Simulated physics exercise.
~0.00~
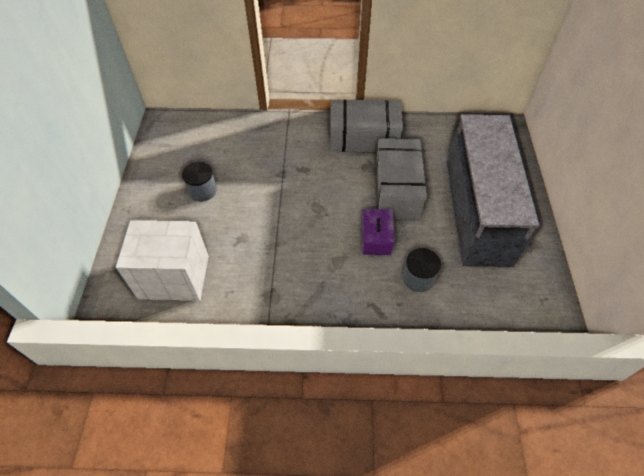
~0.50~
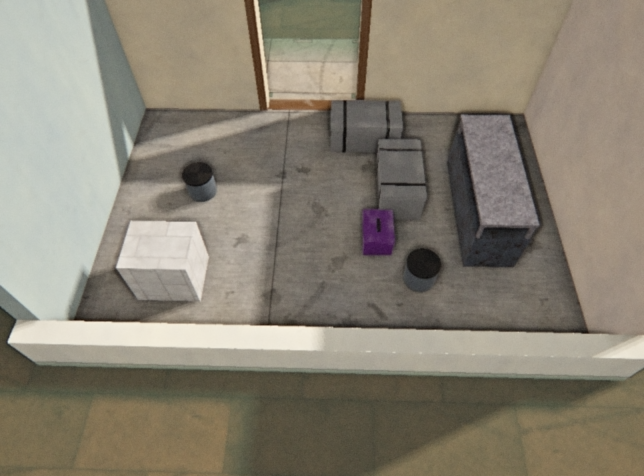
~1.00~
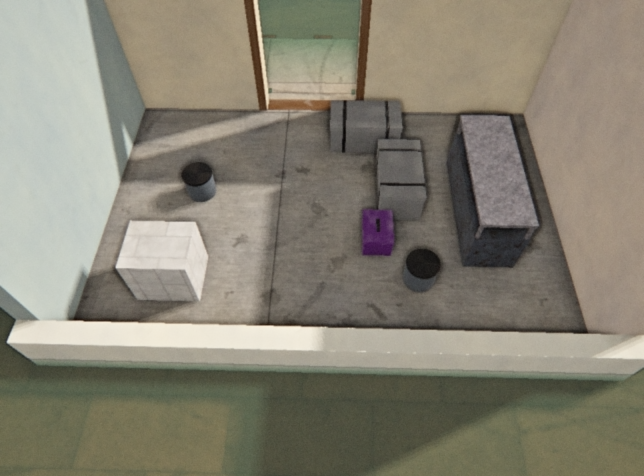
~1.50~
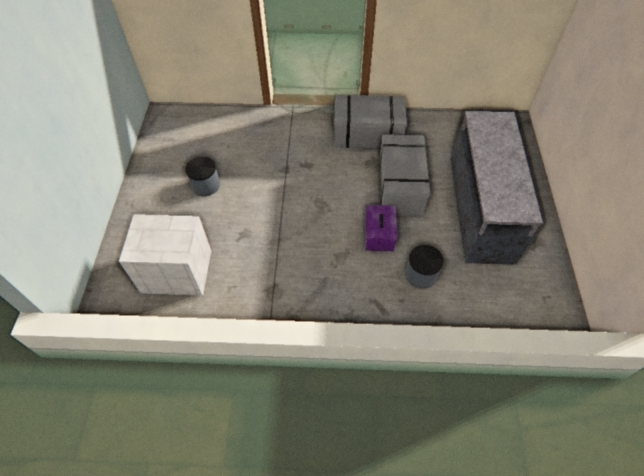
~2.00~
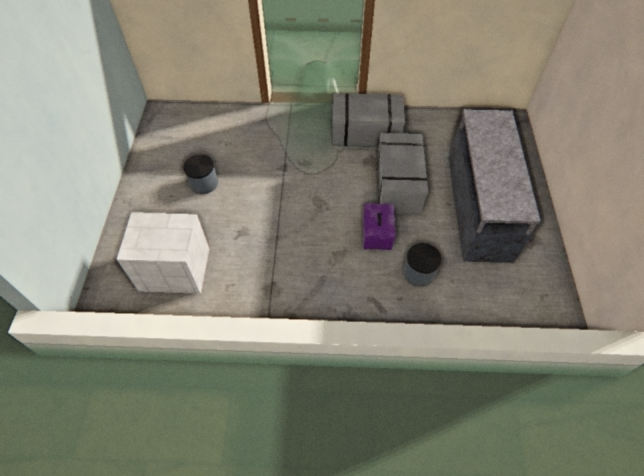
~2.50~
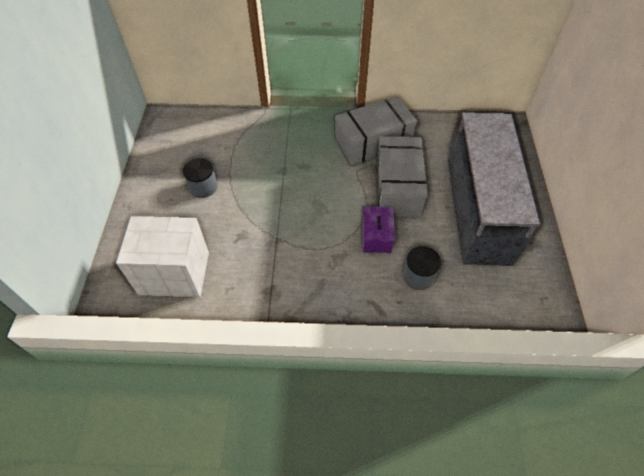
Greenish water covered the orange tiles outside the small room, then spread in through the doorway across the gray floor, and a gray box near the door turned askew while the purple one stayed put.
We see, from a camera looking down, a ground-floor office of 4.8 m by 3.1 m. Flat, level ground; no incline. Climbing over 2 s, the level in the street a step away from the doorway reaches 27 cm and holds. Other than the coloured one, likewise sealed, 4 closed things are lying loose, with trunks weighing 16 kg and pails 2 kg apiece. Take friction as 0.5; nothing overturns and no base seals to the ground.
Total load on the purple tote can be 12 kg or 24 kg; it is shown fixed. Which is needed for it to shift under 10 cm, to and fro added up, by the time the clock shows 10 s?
For it, only the higher weight holds it.
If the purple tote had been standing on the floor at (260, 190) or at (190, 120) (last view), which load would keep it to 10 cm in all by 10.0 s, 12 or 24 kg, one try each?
Going in order: Neither weight works, heavier weight required.
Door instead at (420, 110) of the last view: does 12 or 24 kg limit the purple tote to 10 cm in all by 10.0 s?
That way, only the big mass suffices.
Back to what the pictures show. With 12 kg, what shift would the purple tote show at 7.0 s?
Displacement near 80 cm.
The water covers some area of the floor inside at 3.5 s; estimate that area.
Around 9.0 m2 of it.
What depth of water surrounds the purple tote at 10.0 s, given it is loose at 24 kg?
Around 14 cm.
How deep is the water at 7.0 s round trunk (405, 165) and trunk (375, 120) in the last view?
Depths: Near 10 cm, then near 6 cm.
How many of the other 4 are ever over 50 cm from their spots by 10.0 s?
Result: 4.
After 3.5 s the purple tote would be 8 cm from its start with 12 kg and 0 cm from its start with 24 kg; 6 cm of water round it then.
After 4.5 s the purple tote would be 36 cm from its start with 12 kg and 0 cm from its start with 24 kg; 5 cm of water round it then.
After 7.0 s the purple tote would be 76 cm from its start with 12 kg and 0 cm from its start with 24 kg; 8 cm of water round it then.
After 10.0 s the purple tote would be 185 cm from its start with 12 kg and 0 cm from its start with 24 kg; 14 cm of water round it then.
